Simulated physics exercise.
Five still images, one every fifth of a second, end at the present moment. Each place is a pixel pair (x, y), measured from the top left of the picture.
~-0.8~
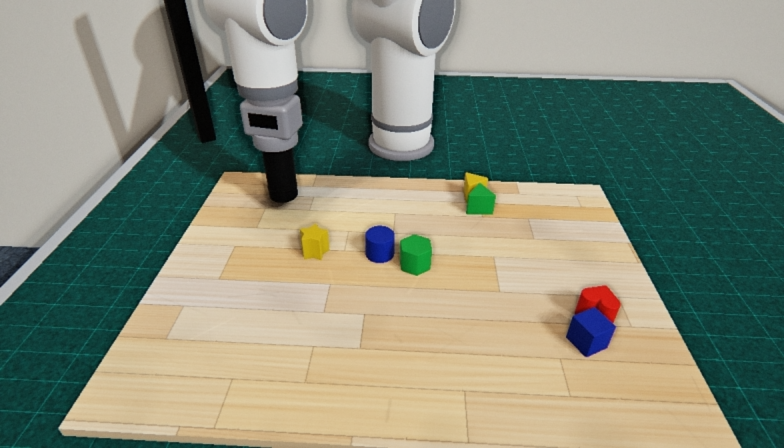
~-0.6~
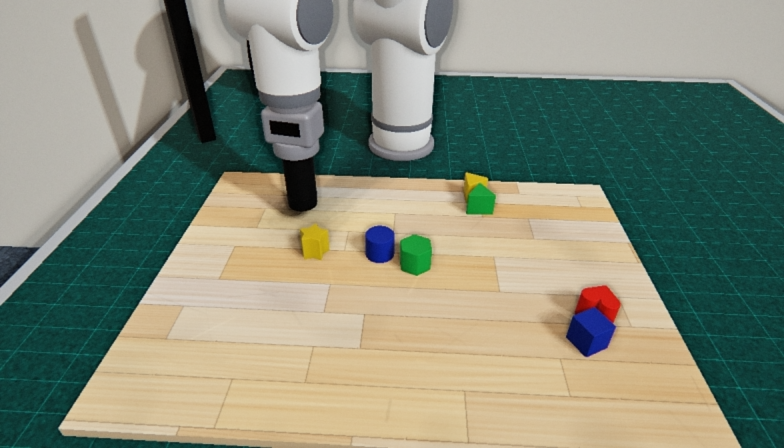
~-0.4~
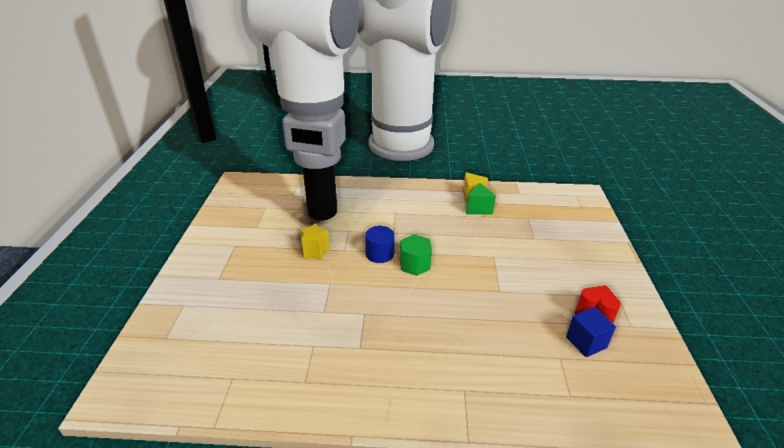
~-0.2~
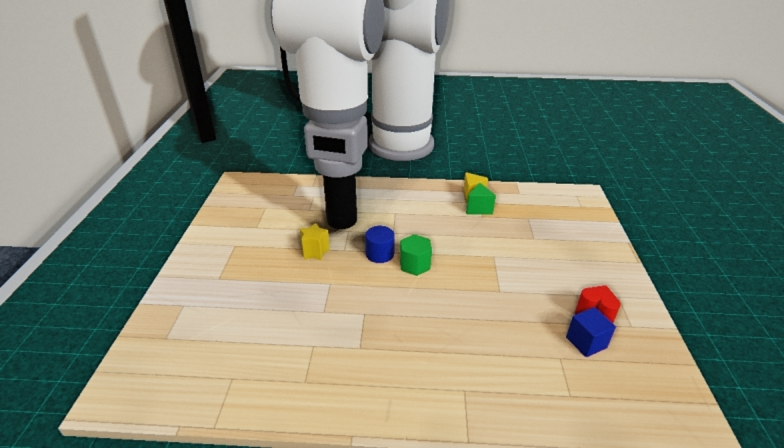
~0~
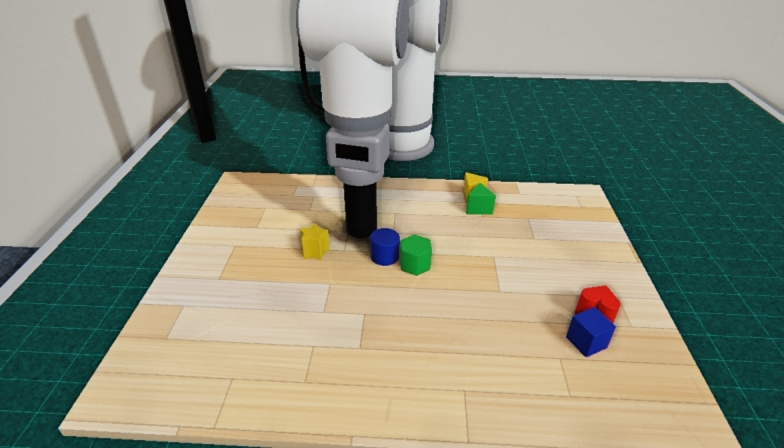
A robot arm moved its black rod to the right and a little toward the front of a wooden board, passing behind a yellow star-shaped block, then nudged a blue round block slightly toward a green hexagon.
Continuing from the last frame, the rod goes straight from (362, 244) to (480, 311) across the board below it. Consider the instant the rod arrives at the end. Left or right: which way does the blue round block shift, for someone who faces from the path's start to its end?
Taking start-to-end as forward, the block's sideways shift goes to the right.
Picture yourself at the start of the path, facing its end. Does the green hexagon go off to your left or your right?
Facing from start to end, it will go to the left.
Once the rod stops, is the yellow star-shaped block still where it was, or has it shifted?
It stays.
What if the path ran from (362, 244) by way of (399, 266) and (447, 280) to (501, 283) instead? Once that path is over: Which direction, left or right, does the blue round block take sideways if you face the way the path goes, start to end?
Sideways, to the right.
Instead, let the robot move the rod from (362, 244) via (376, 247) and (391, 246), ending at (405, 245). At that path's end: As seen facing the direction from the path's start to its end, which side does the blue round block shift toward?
It slides rightward.
The first path, step by step. One third of the way, rod at (399, 249); blue round block at (420, 260); green hexagon at (452, 258), turned 80° anticlockwise.
Two thirds of the way, rod at (440, 271); blue round block at (453, 288); green hexagon at (472, 262).
At the end, rod at (482, 295); yellow star-shaped block still; blue round block at (475, 314); green hexagon at (497, 268), turned 200° anticlockwise.
